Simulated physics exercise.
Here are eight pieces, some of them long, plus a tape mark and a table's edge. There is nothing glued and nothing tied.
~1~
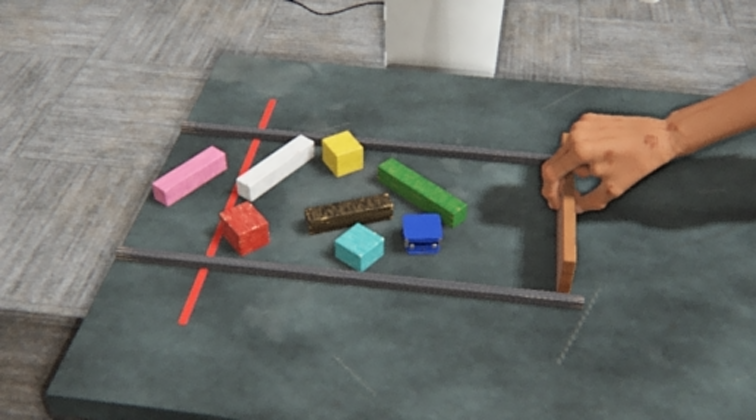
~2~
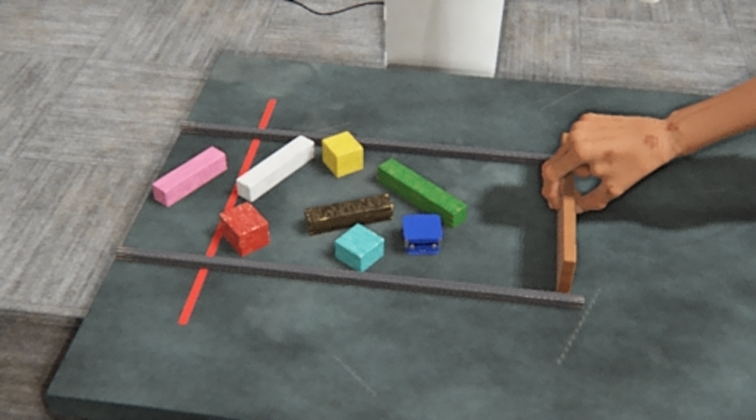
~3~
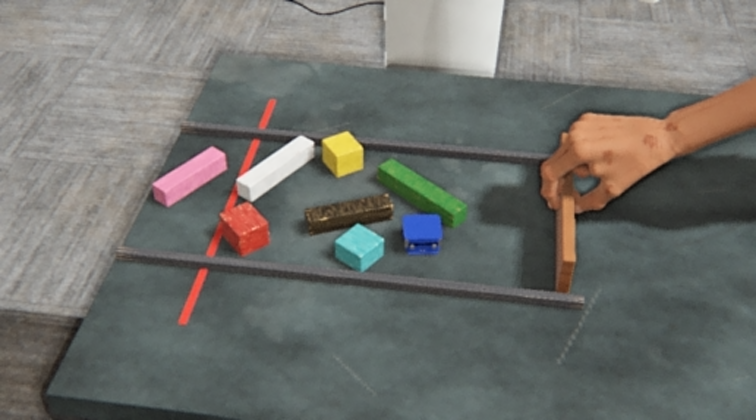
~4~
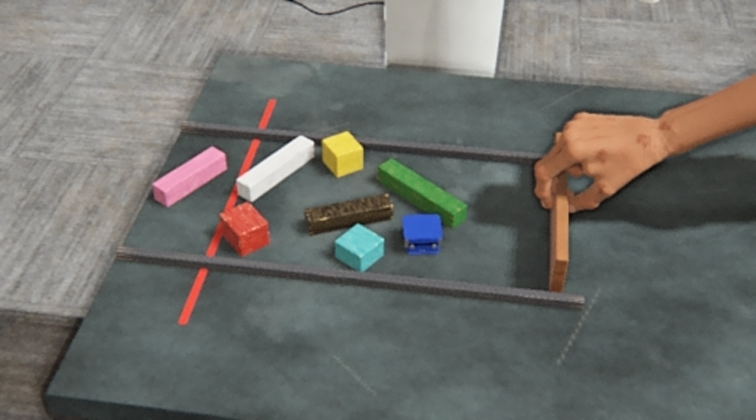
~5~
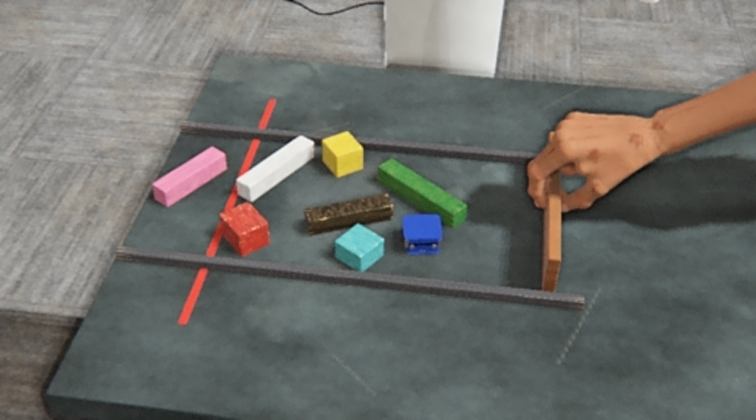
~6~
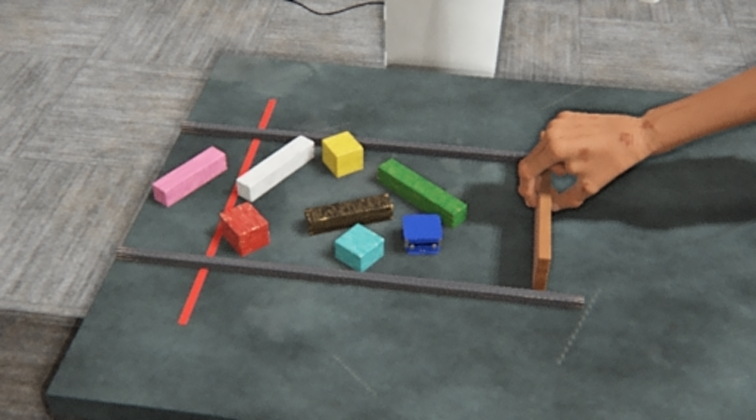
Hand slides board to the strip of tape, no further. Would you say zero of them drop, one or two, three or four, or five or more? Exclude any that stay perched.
I'd go with zero.
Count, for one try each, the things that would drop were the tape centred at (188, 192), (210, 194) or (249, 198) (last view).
Those tries give 3, 1 and 0.
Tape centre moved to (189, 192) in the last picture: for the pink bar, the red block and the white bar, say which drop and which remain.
The pink bar topples off; the red block topples off; and the white bar topples off.
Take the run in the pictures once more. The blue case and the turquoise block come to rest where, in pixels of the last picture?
Final pixels, roughly: (207, 211) for the first, (195, 240) for the other.
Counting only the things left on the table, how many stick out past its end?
I count 1 overhanging.
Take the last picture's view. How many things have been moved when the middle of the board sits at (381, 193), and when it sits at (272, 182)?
I count 5 first and 8 after.
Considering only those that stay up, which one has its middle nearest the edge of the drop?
That would be the pink bar.
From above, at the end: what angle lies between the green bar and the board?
The angle comes out near 0 degrees.
Soon after, none off yet; pink bar at rest near (190, 176); red block at rest near (245, 229); white bar at rest near (277, 168).
In the end, the number that fall off is zero.
